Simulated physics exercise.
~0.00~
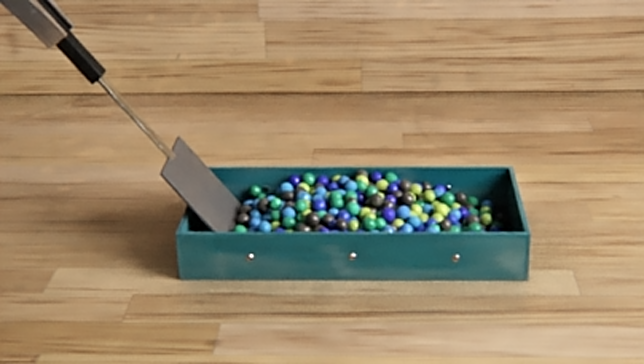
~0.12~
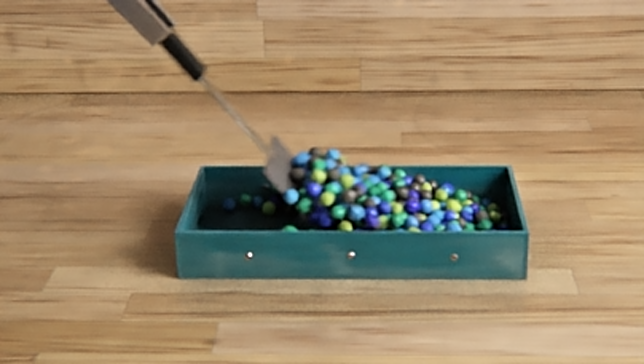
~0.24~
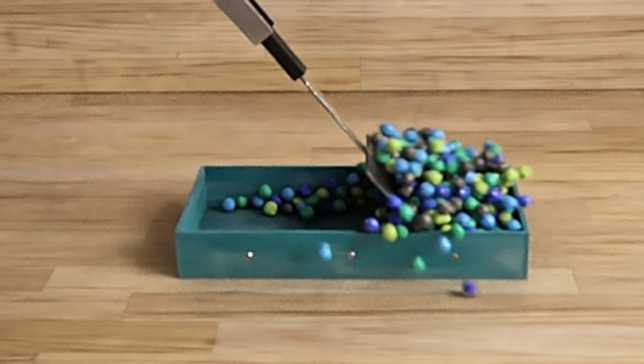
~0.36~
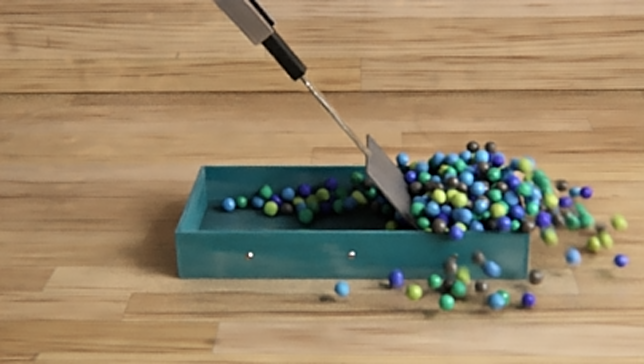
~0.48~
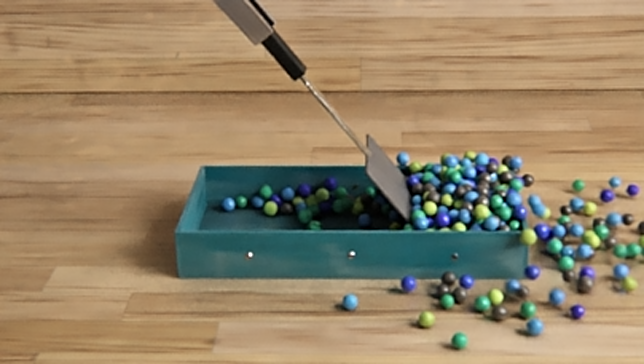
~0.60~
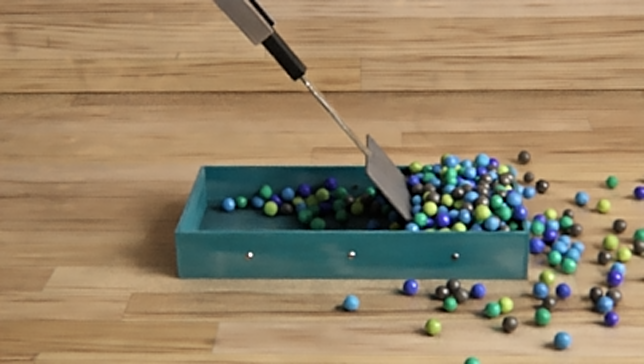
A spatula held by a gripper swept right through a teal tray of small colourful balls, piling them up at the far end until some spilled over onto the wooden surface, then stopped, leaving most still heaped in the tray and others scattered.
